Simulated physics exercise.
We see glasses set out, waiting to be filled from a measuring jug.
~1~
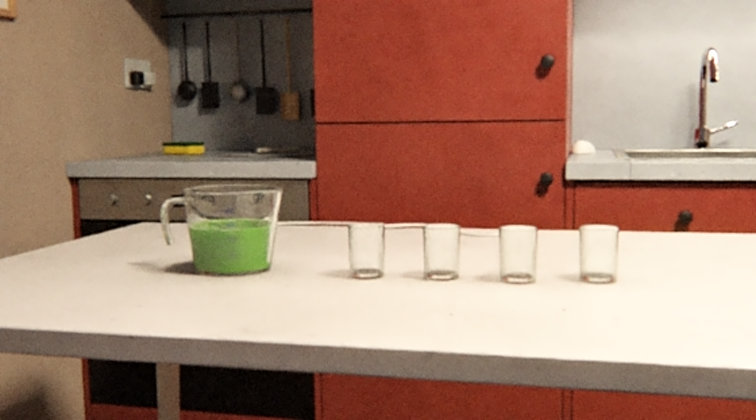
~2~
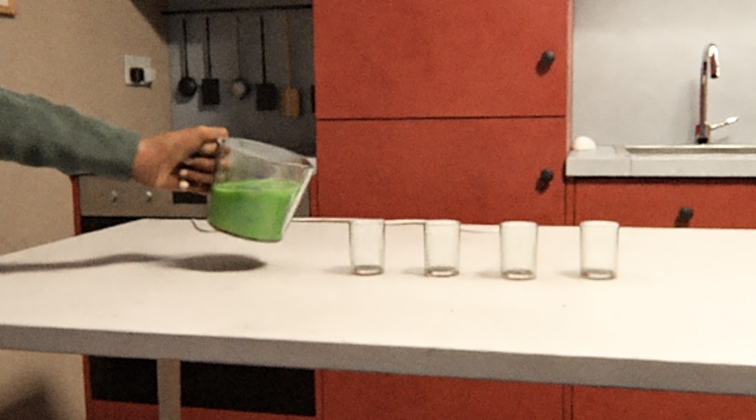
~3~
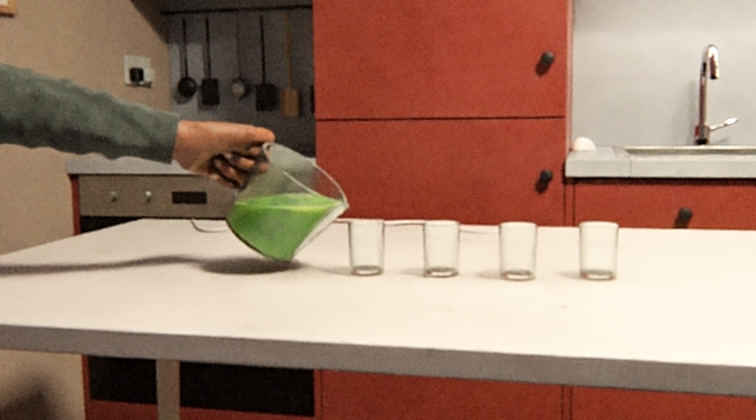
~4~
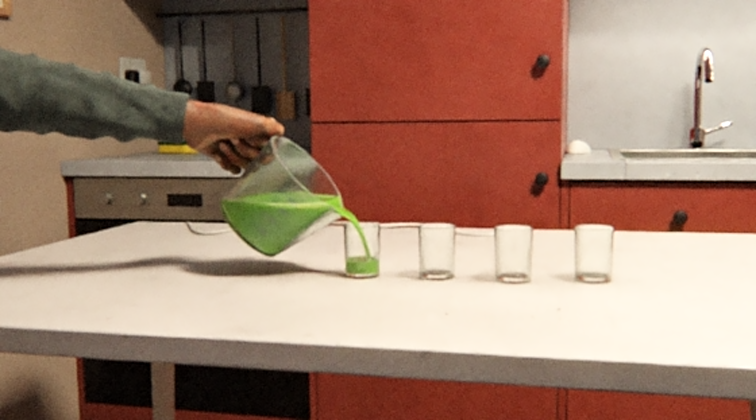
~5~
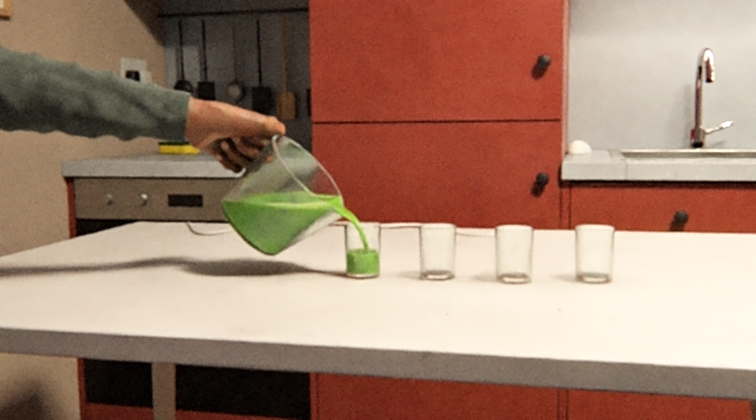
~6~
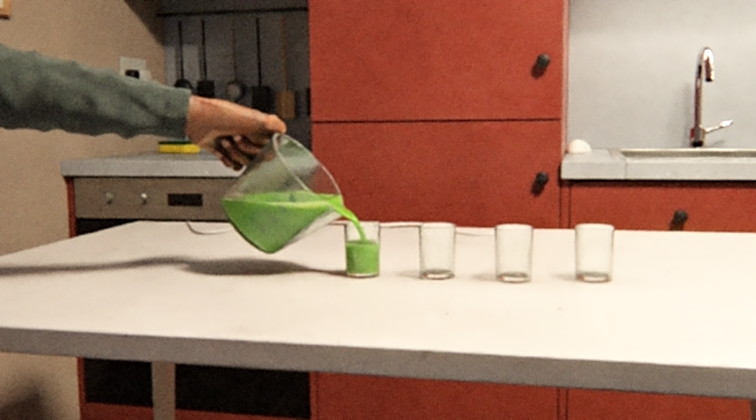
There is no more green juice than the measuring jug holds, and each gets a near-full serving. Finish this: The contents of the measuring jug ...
The contents of the measuring jug cover them all.
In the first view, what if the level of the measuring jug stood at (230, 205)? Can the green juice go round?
Assessment: Supply holds.
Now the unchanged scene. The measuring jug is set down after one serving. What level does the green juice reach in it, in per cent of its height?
About 45 in a hundred.
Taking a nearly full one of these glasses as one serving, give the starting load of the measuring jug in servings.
6.5, give or take.
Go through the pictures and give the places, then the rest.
In the first picture, all stand on the top; measuring jug (232, 227) about half full; four glasses, the last at (599, 252).
In the second picture, the hand lifts the measuring jug; measuring jug about half full, surface at (256, 187); the first is empty.
In the third picture, the measuring jug is brought over; measuring jug (283, 203) tipped 35° with all of its load; four glasses, the last at (598, 249).
In the fourth picture, a stream runs into the first small glass; measuring jug (280, 198) tipped 50° with nearly all of its load; the first is about a quarter full.
In the fifth picture, a stream runs into the first small glass; measuring jug (281, 197) tipped 50° with nearly all of its load; four glasses, the last at (594, 252).
In the sixth picture, a stream runs into the first small glass; measuring jug (281, 196) tipped 50° with nearly all of its load; the first is about half full.
Soon after, the first is about three quarters full.
Later, the first is done and the measuring jug has nearly all of its load.
In the end, all four are full and about a third of the green juice is over.
